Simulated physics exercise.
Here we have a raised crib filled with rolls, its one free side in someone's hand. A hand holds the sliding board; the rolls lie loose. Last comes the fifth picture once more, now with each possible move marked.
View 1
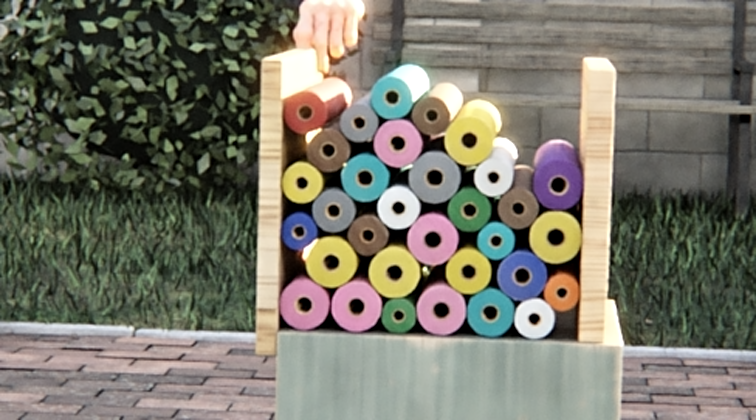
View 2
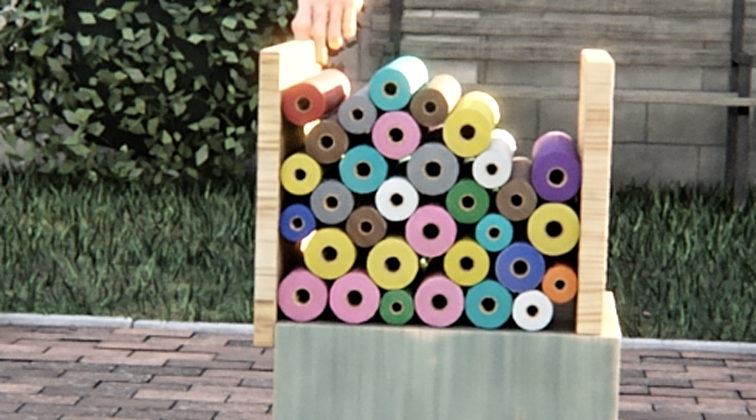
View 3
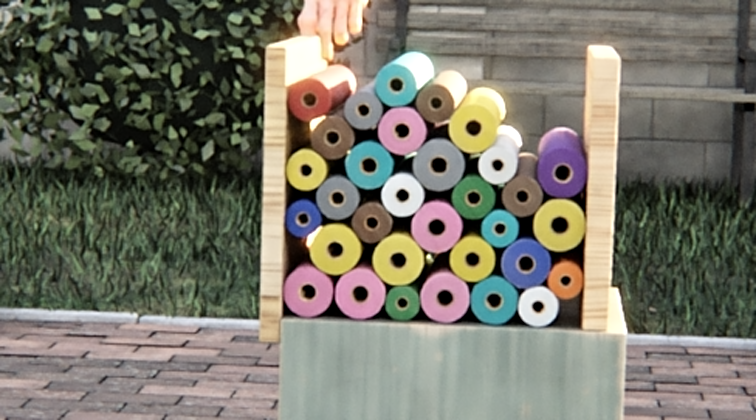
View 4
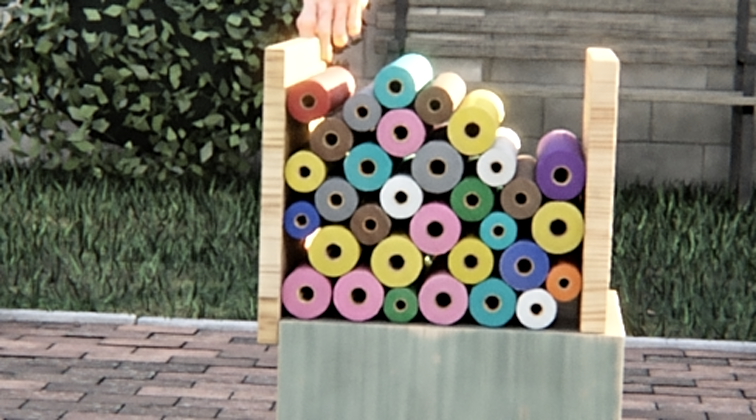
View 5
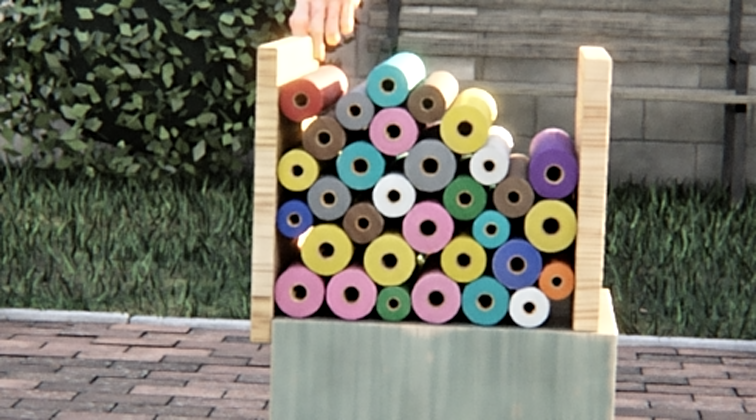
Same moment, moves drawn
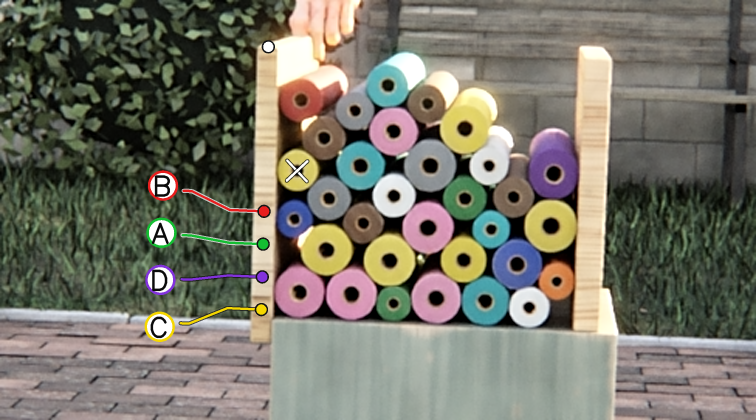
To begin with, a hand grips the top of the left side board of a raised wooden crib packed with loose, colourful rolls, in front of grass and a hedge. The view shifts slightly up, then right and back left, while the hand, board and rolls show no clear movement.
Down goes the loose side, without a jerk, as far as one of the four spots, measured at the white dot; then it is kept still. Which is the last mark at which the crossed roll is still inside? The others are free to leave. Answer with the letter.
The lowest mark that will do is B.
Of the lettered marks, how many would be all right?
One of the four.
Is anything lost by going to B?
Yes.
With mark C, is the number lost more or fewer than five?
More than five.
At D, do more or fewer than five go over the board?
It loses more than five.
On the marked copy, A at (263, 245); B at (264, 211); C at (261, 310); D at (262, 277); the cross at (297, 171); the white dot at (268, 46).
With B. Early on, top of the board (278, 124).
Further on, top of the board (275, 210).
At the end, top of the board (275, 211), about four out over the board, the crossed one still inside.
As for the rest, A lets the crossed one out; C lets the crossed one out; D lets the crossed one out.
